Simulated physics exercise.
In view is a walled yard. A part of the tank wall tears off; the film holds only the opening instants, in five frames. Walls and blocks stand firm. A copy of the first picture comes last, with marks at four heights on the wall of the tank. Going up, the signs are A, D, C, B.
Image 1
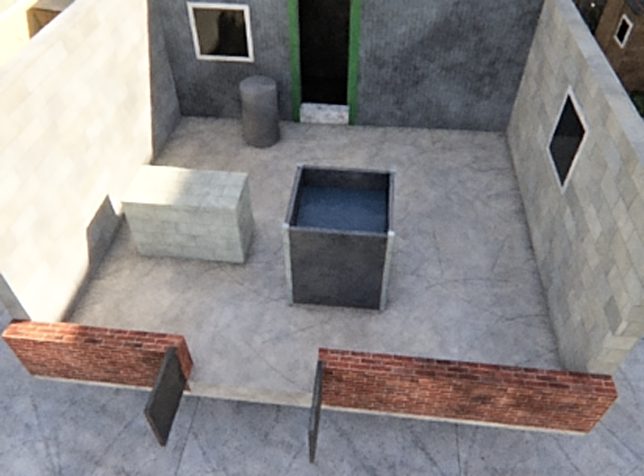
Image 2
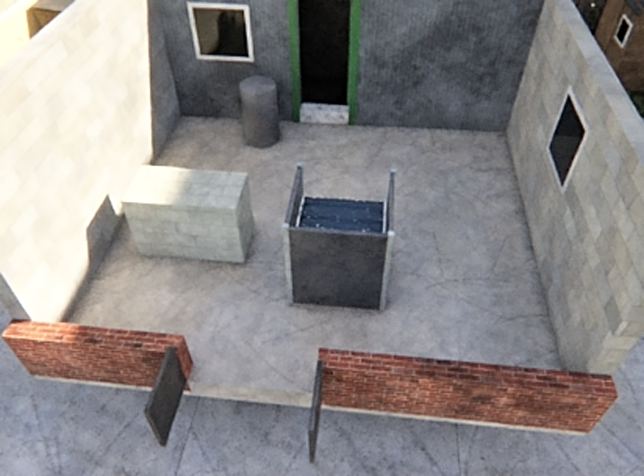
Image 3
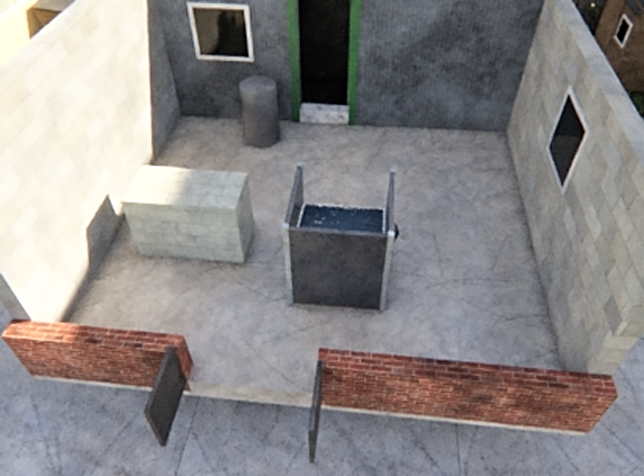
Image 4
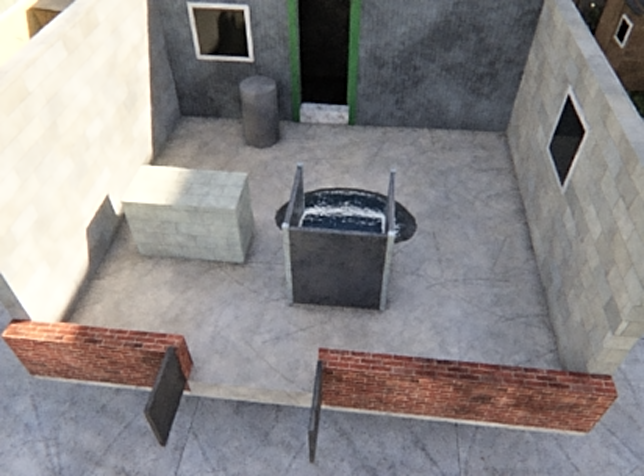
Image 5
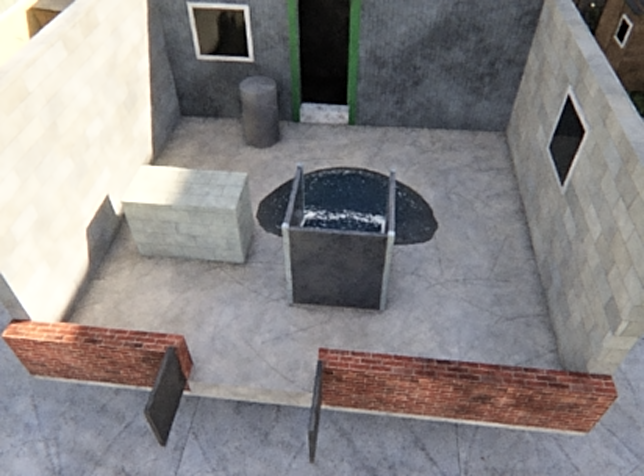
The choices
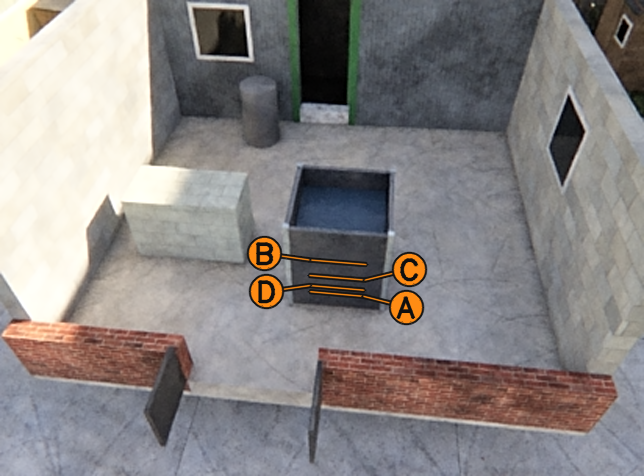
Water poured out of the back of a dark square tank in the middle of a walled yard after its far side disappeared, then spread across the ground behind it in a widening dark pool.
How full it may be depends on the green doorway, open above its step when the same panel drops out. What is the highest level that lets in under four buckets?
That is mark B.
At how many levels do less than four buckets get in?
All of them.
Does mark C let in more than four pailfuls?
No, not at all.
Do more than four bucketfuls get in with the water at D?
No, not at all.
On the marked copy, A at (336, 294); B at (337, 262); C at (337, 277); D at (336, 287); from the bottom up A, D, C, B.
With A, nothing gets over.
With B, a bucket or two gets in.
With C, nothing gets over.
With D, nothing gets over.
